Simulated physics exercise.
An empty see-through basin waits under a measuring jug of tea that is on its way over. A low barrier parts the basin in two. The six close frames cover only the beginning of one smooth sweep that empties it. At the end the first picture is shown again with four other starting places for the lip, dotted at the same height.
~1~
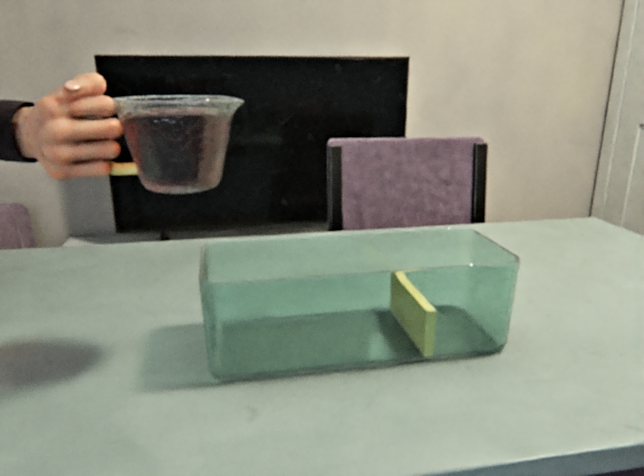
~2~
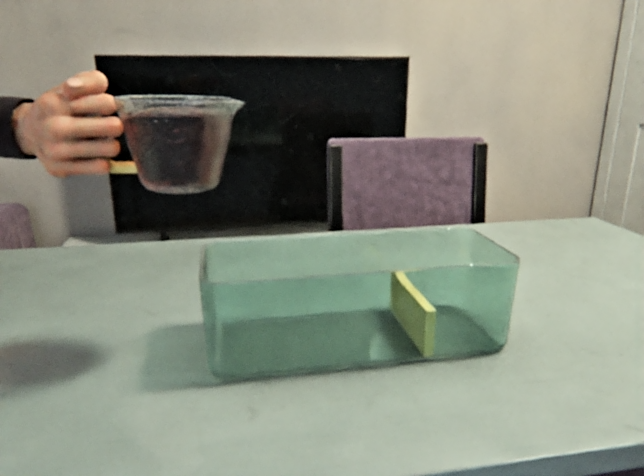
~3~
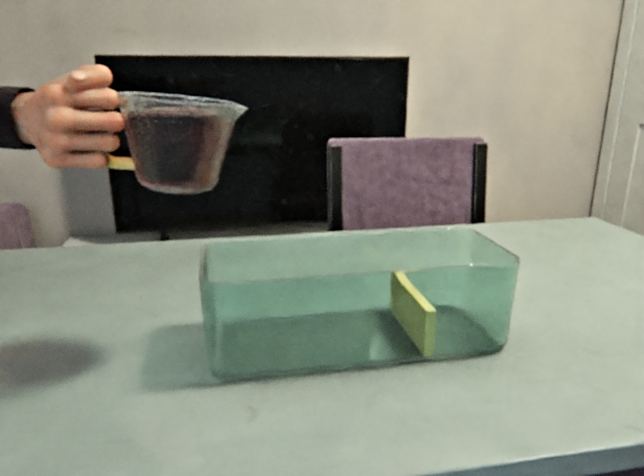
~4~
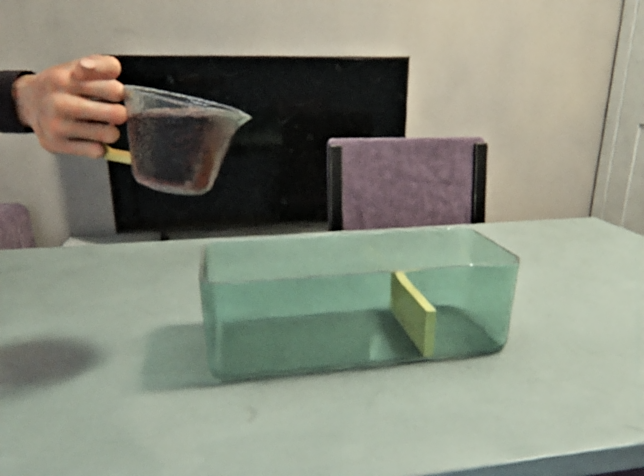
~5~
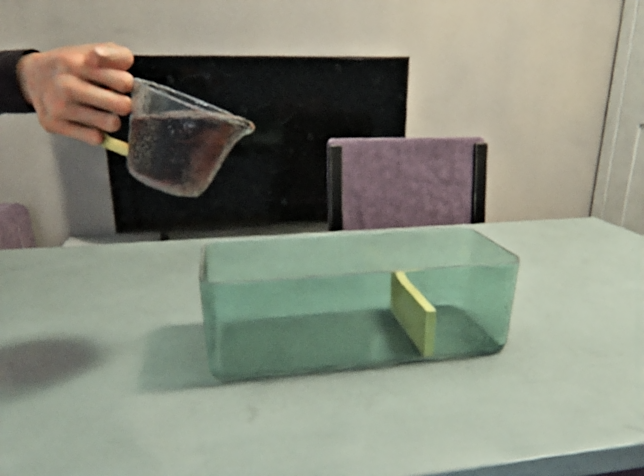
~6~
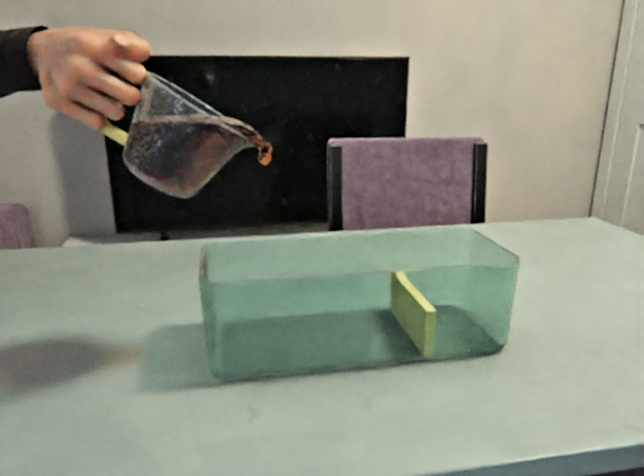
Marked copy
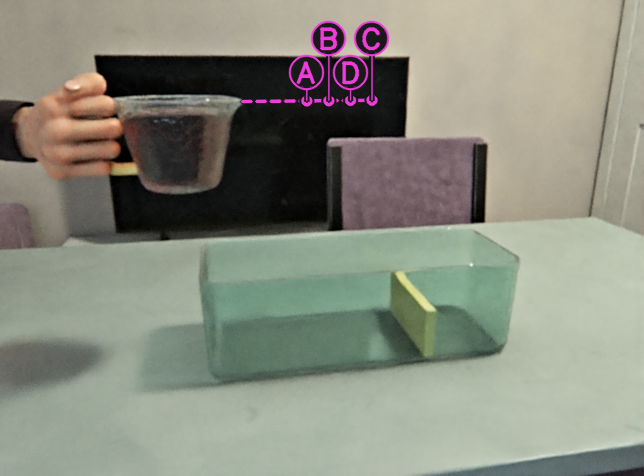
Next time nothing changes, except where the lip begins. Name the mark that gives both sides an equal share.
I would pick place C.
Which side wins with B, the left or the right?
The left one.
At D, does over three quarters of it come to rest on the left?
Yes.
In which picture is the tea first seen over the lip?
In picture 5.
On the marked copy, A at (306, 100); B at (328, 100); C at (371, 100); D at (350, 100).
If A is chosen, about 97 % ends left of the wall and 2 % right of it.
If B is chosen, about 95 % ends left of the wall and 2 % right of it.
If C is chosen, about 51 % ends left of the wall and 48 % right of it.
If D is chosen, about 87 % ends left of the wall and 11 % right of it.
